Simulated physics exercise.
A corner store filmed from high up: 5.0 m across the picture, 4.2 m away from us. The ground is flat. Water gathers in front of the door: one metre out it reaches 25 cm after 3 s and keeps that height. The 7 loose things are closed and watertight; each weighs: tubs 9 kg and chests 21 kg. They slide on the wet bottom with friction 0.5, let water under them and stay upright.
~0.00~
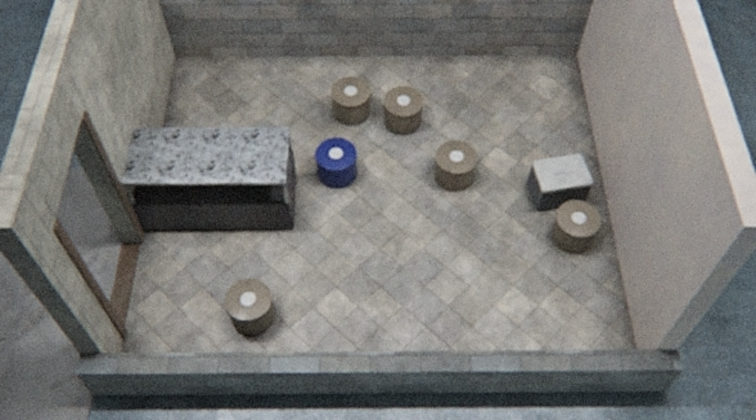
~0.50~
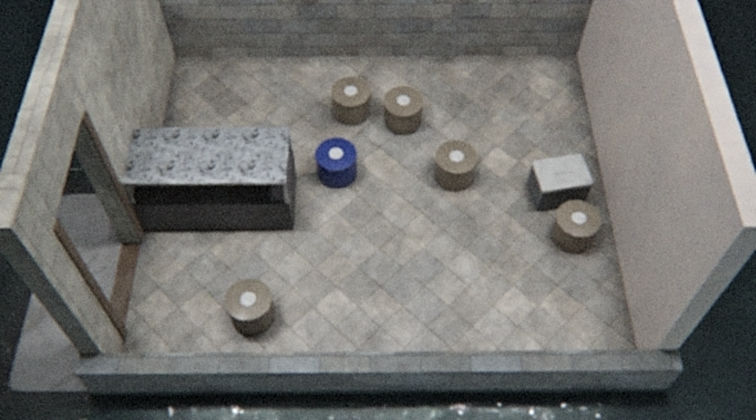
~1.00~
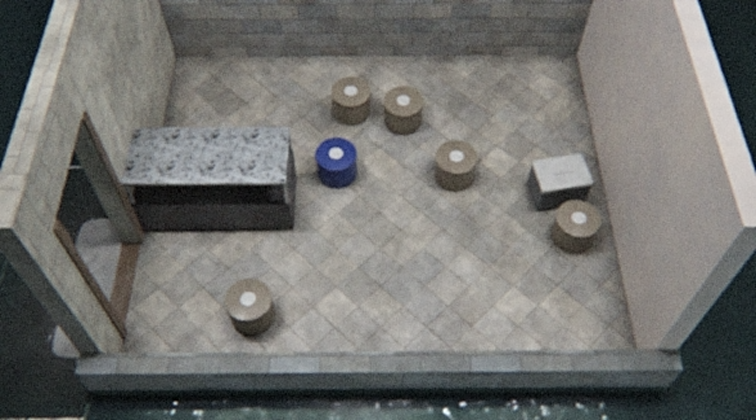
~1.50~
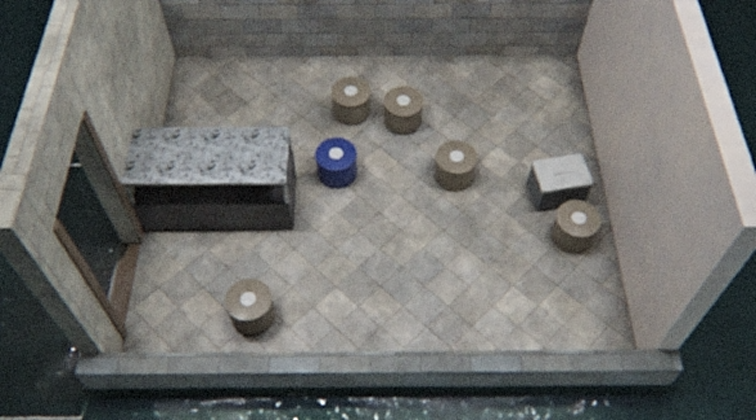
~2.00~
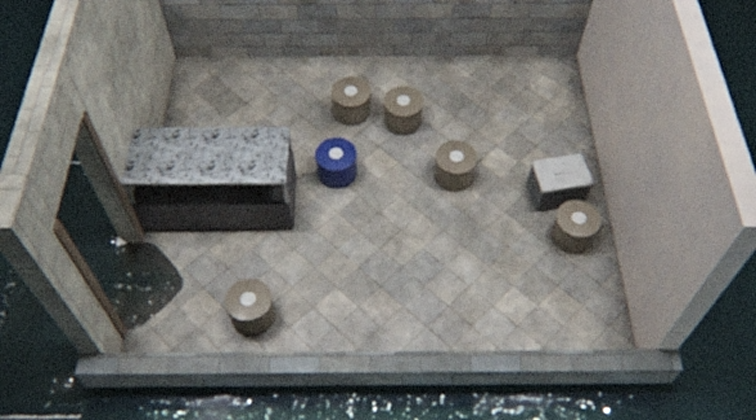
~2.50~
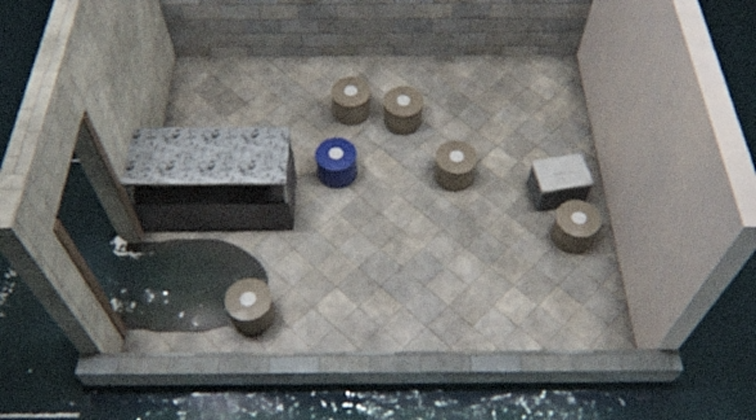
At the start, a blue tub, several tan tubs, a pale chest and a speckled-topped counter stand on a dry tiled floor seen from above. Dark water spreads over the ground outside and reaches the doorway at left. It then enters, forming a widening pool beside the nearest tub, while the objects stay put.
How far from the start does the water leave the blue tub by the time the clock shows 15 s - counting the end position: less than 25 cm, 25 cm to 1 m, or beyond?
The blue tub is nudged along.
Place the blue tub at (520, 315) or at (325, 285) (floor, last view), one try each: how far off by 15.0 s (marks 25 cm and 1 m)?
In that order: It ends far away; it travels far.
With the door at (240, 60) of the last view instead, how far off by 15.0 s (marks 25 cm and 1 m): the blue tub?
In that case the blue tub travels far.
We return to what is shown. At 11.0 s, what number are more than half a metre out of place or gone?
By then 4.
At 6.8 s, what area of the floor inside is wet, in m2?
About 13 m2.
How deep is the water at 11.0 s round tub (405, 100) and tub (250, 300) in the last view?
About 5 and 17 cm.
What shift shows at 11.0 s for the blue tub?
Roughly 0 cm by then.
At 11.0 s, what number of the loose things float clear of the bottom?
I count 4.
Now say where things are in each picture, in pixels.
The first picture shows the blue tub at (336, 154) rests on the ground; water covers 0.0 m2; 0 of 7 have shifted.
The second picture shows the blue tub at (336, 154), on the bottom; 0.0 m2 under water; 0 of 7 have shifted.
The third picture shows the blue tub at (336, 154) rests on the ground; water covers 0.0 m2; 0 of 7 have shifted.
The fourth picture shows the blue tub at (336, 154) rests on the ground; water covers 0.0 m2; 0 of 7 have shifted.
The fifth picture shows the blue tub at (336, 154), on the bottom; water covers 0.3 m2; 0 of 7 have shifted.
The sixth picture shows the blue tub at (336, 154) rests on the ground; 1.1 m2 under water; 0 of 7 have shifted.
After 3.5 s the blue tub is near (336, 154), 0.0 m from its start, aground; 0 afloat.
After 6.8 s the blue tub is near (336, 154), 0.0 m from its start, aground; 2 afloat.
After 11.0 s the blue tub is near (336, 154), 0.0 m from its start, aground; 4 afloat.
After 15.0 s the blue tub is near (349, 198), 0.6 m from its start, afloat; 7 afloat.
